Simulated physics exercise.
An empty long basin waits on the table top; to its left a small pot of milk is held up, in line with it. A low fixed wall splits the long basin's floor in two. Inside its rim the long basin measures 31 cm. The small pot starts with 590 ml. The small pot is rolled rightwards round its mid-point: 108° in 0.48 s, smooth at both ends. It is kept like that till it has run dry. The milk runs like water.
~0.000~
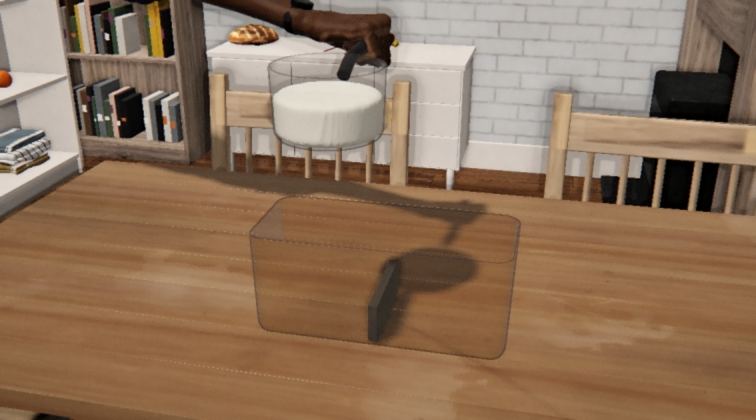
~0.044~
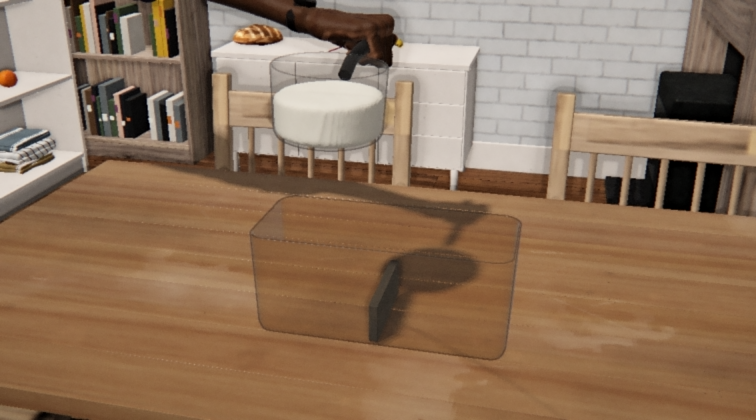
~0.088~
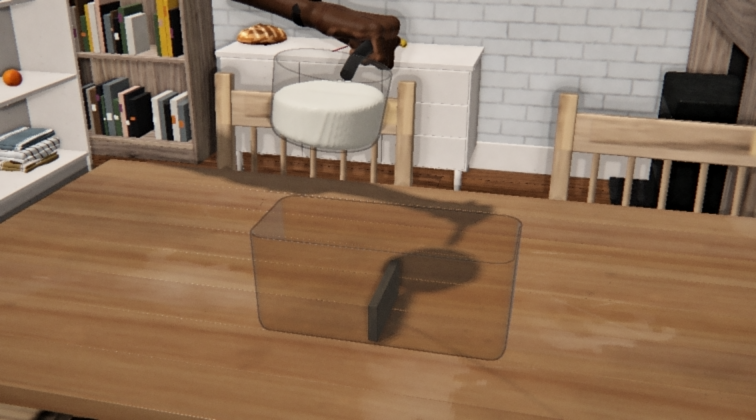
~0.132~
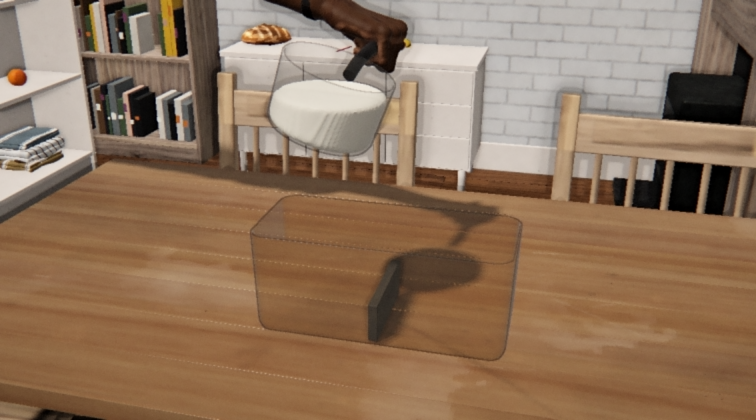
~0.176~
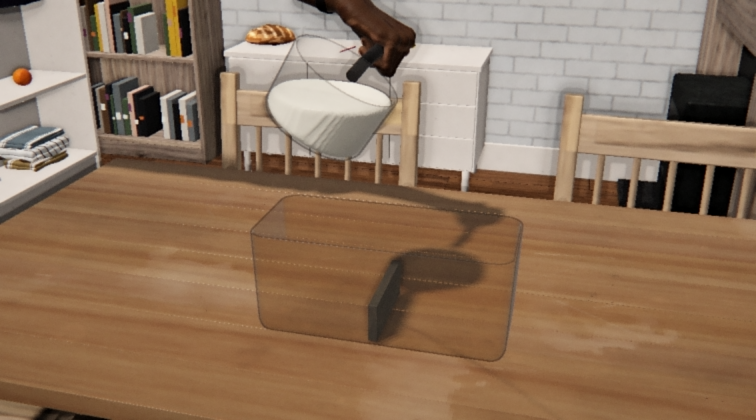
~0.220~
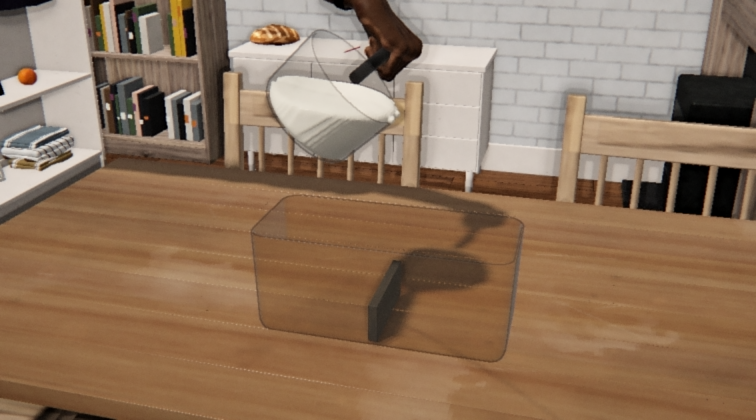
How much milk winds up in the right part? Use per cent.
The far part has some 86 per cent.
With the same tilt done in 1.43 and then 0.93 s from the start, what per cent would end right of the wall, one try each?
First 95, then 95 per cent.
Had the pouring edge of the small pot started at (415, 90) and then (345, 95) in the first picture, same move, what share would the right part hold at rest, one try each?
First 90, then 35 per cent.
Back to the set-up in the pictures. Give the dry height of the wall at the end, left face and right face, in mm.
Left about 46 mm, right about 24 mm.
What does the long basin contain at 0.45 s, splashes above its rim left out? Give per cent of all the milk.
About 26 per cent.
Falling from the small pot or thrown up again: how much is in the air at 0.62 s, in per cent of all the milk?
Near 10 in a hundred.
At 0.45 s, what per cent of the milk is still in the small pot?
Some 26 per cent.
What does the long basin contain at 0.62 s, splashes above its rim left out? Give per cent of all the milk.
About 84 per cent.
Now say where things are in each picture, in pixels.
Tilt 0°; pouring edge (384, 70); surface from (278, 90) to (382, 97); the long basin's rim runs from (265, 216) to (517, 241); the wall's top is at (384, 283), in the first frame.
Tilt 2°; pouring edge (386, 72); surface from (279, 90) to (383, 97), in the second frame.
Tilt 9°; pouring edge (389, 79); surface from (279, 89) to (385, 98), in the third frame.
Tilt 19°; pouring edge (393, 90); surface from (279, 88) to (387, 99), in the fourth frame.
Tilt 32°; pouring edge (394, 105); surface from (276, 85) to (391, 103), in the fifth frame.
Tilt 47°; pouring edge (392, 122); surface from (276, 80) to (389, 107); 1 per cent is over the edge, in the sixth frame.
Then, 0.45 s in, the tilt is 107° and 27 per cent is still to pour, 0 is left of the wall and 25 right of it.
Then, 0.62 s in, the tilt is 108° and 7 per cent is still to pour, 3 is left of the wall and 80 right of it.
Then, 0.79 s in, the tilt is 108° and 1 per cent is still to pour, 8 is left of the wall and 84 right of it.
Then, 0.98 s in, the tilt is 108° and 0 per cent is still to pour, 11 is left of the wall and 86 right of it.
Finally, 11 per cent lies left of the wall, 86 right of it and 3 outside.
